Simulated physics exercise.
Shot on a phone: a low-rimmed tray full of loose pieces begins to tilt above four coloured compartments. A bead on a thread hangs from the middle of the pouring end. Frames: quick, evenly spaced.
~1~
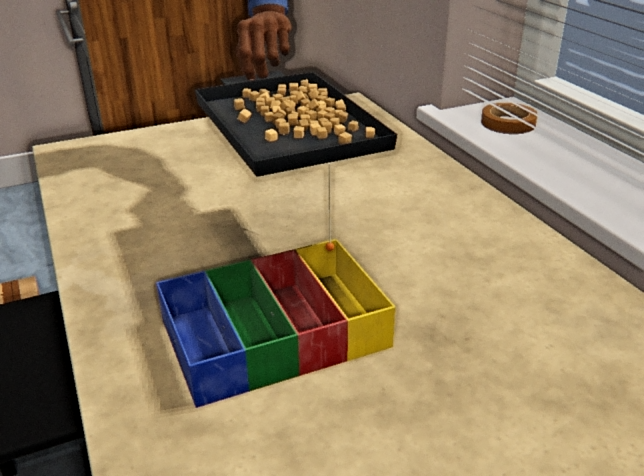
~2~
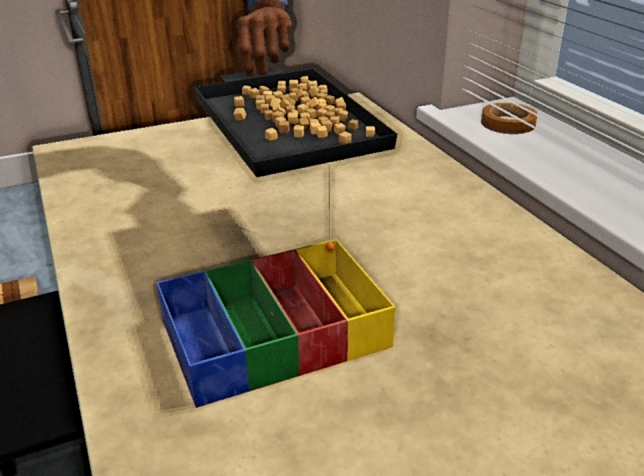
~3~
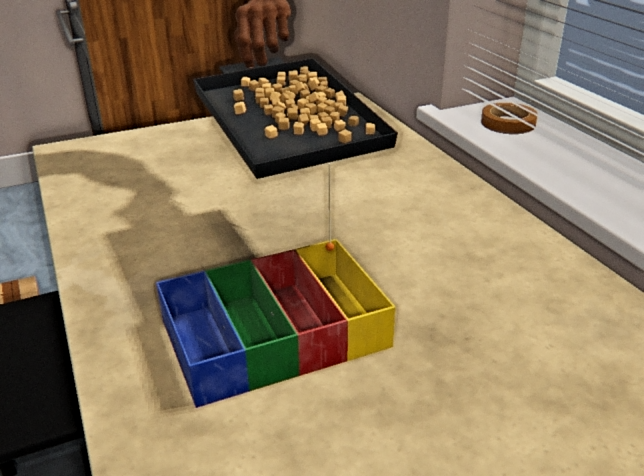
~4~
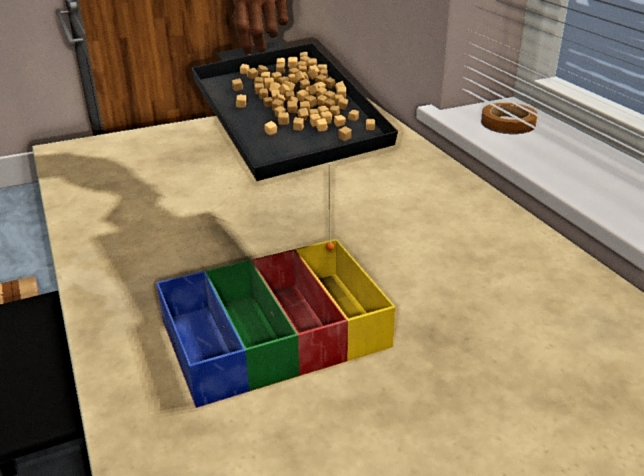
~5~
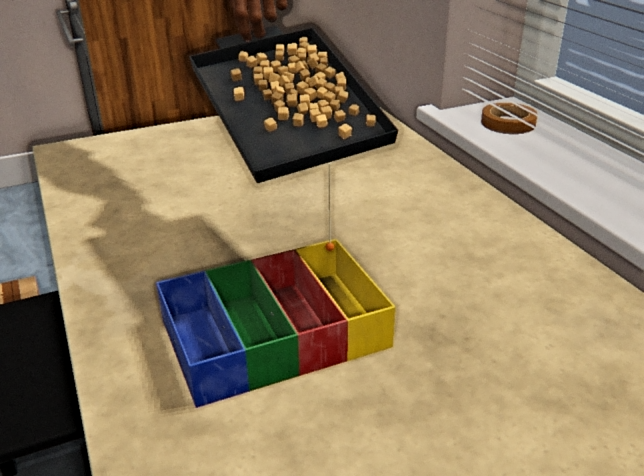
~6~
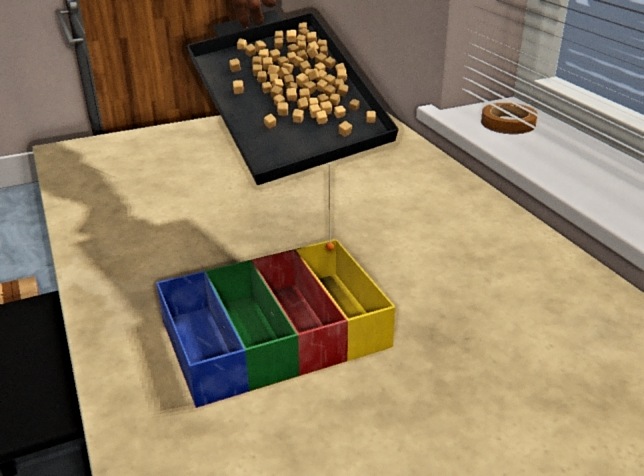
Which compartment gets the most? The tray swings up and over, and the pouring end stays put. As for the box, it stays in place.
The red compartment.
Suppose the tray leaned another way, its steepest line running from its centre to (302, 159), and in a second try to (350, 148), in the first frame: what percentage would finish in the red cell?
The first gives 40 %, the second 0 %.
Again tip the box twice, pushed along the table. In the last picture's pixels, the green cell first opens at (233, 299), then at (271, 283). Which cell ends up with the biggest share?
Run one gives the red cell; run two gives the cell in green.
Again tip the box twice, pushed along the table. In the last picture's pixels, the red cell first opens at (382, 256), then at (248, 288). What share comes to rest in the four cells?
Well, you'd get about 70 per cent and then about 80 per cent.
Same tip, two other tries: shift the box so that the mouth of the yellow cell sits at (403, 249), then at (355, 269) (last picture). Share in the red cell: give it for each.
First position: Some 0 %; second position: Some 50 %.
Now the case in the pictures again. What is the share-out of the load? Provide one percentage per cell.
Final shares - blue cell 0 percent, green cell 30 percent, red cell 50 percent, yellow cell 20 percent.
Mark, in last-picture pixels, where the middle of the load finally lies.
Centre at rest: Close to (296, 328).
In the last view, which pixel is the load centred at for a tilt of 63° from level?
In the last view, the load is centred close to (291, 137).
Soon after the last picture, tray tipped steeply; nearly all on the tray; a stray few falling or outside the box.
A little later, tray tipped past a quarter turn; most on the tray; a small part in the red cell; a small part in the green cell; a stray few in the yellow cell.
Later still, tray tipped past a quarter turn; about half in the red cell; about a quarter in the green cell; about a quarter in the yellow cell; a small part falling or outside the box.
At rest, tray tipped past a quarter turn; about half in the red cell; about a quarter in the green cell; about a quarter in the yellow cell; none in the blue cell; a small part outside the box.
